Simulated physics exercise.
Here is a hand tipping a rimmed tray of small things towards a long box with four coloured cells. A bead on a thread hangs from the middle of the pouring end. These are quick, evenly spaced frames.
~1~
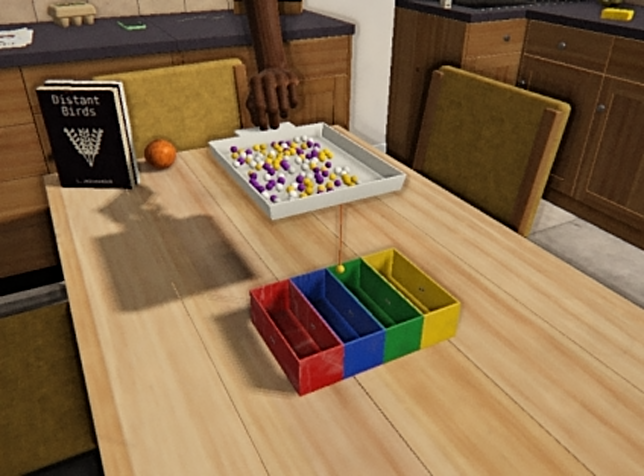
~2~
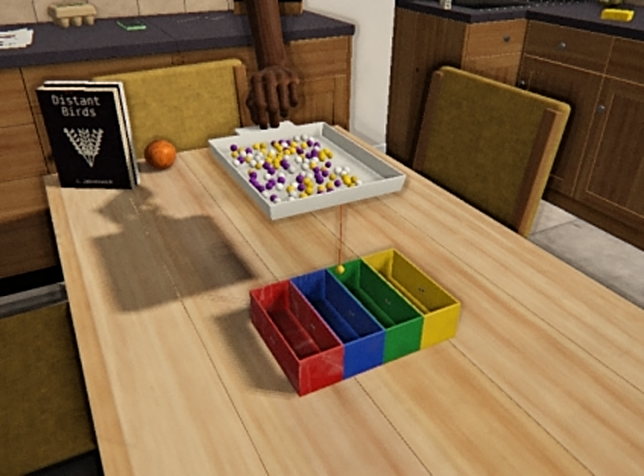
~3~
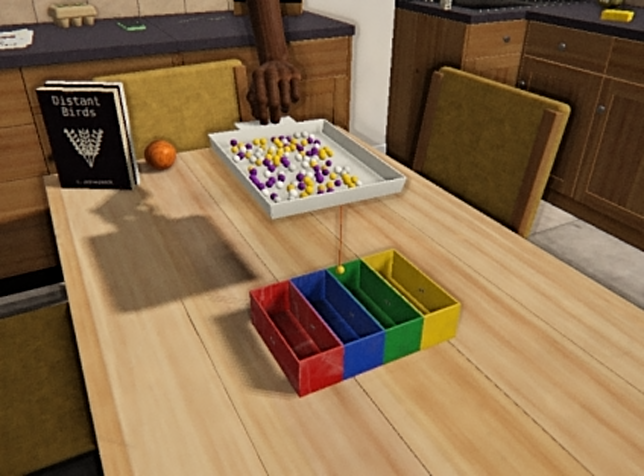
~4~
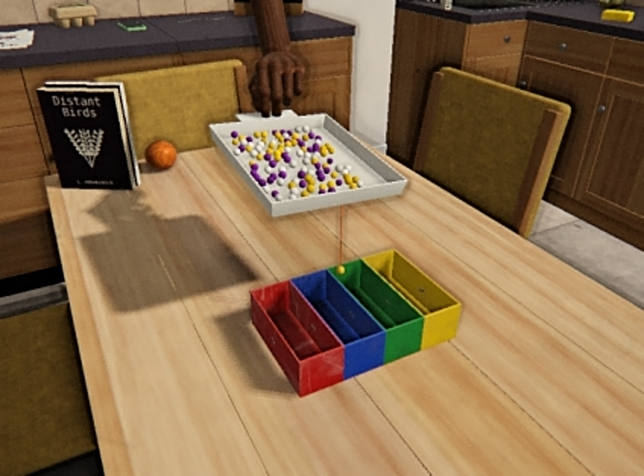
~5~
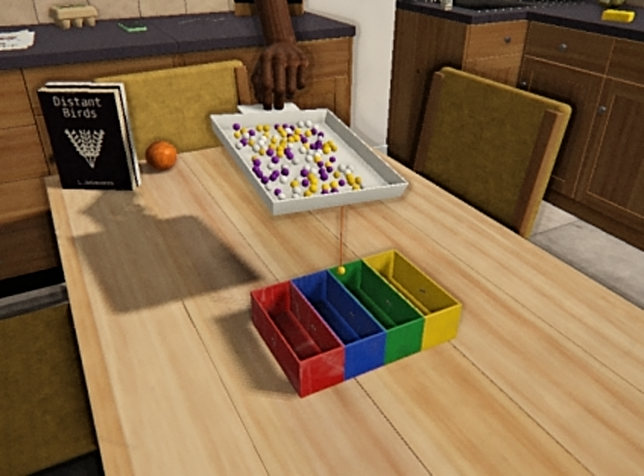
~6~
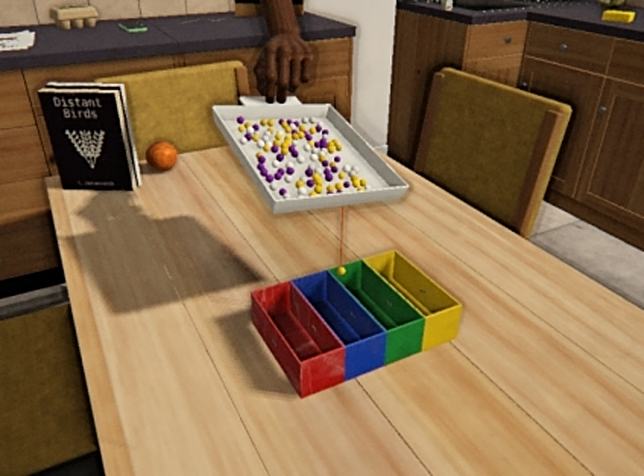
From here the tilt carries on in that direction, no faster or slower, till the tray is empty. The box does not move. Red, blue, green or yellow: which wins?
It favours the yellow compartment.
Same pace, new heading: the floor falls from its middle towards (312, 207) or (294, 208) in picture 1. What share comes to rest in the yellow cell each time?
About 0 and 0 per cent.
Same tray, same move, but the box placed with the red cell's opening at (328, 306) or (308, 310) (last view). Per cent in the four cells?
First some 100, then 90 per cent.
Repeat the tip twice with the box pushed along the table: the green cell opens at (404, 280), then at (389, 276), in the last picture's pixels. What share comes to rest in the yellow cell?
First some 10, then 30 per cent.
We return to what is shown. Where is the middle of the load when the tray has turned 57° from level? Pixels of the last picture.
Roughly at (373, 180).
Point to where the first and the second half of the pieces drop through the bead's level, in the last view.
Early half (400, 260), late half (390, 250).
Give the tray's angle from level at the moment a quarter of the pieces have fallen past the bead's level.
Roughly 85°.
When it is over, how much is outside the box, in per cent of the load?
Close to 10 per cent.
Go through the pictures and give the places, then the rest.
In the first picture, corners of the pouring end at (272, 203) and (402, 174), level; middle of the load at (286, 167), round plastic beads; bead on its thread at (340, 269); red cell at (321, 367); blue cell at (364, 351); green cell at (403, 337); yellow cell at (440, 323).
In the second picture, corners of the pouring end at (272, 203) and (402, 175), level; middle of the load at (286, 167).
In the third picture, corners of the pouring end at (273, 203) and (402, 177), tipped barely, lowest at the right corner; middle of the load at (286, 164).
In the fourth picture, corners of the pouring end at (274, 201) and (403, 179), tipped a little, lowest at the right corner; middle of the load at (287, 160).
In the fifth picture, corners of the pouring end at (276, 200) and (404, 182), tipped a little, lowest at the right corner; middle of the load at (290, 156).
In the sixth picture, corners of the pouring end at (277, 199) and (405, 185), tipped a little, lowest at the right corner; middle of the load at (295, 154), all on the move; red cell at (323, 369); blue cell at (365, 353); green cell at (405, 339); yellow cell at (442, 325).
Soon after the last picture, tray tipped steeply; nearly all on the tray; a stray few in the yellow cell; a stray few falling or outside the box.
A little later, tray tipped right over; about a quarter on the tray; about half in the yellow cell; a stray few in the green cell; about a quarter falling or outside the box.
Later still, tray tipped past a quarter turn; most in the yellow cell; a stray few in the green cell; a small part falling or outside the box.
By the end, tray tipped past a quarter turn; most in the yellow cell; a stray few in the green cell; none in the red cell; none in the blue cell; a small part outside the box.
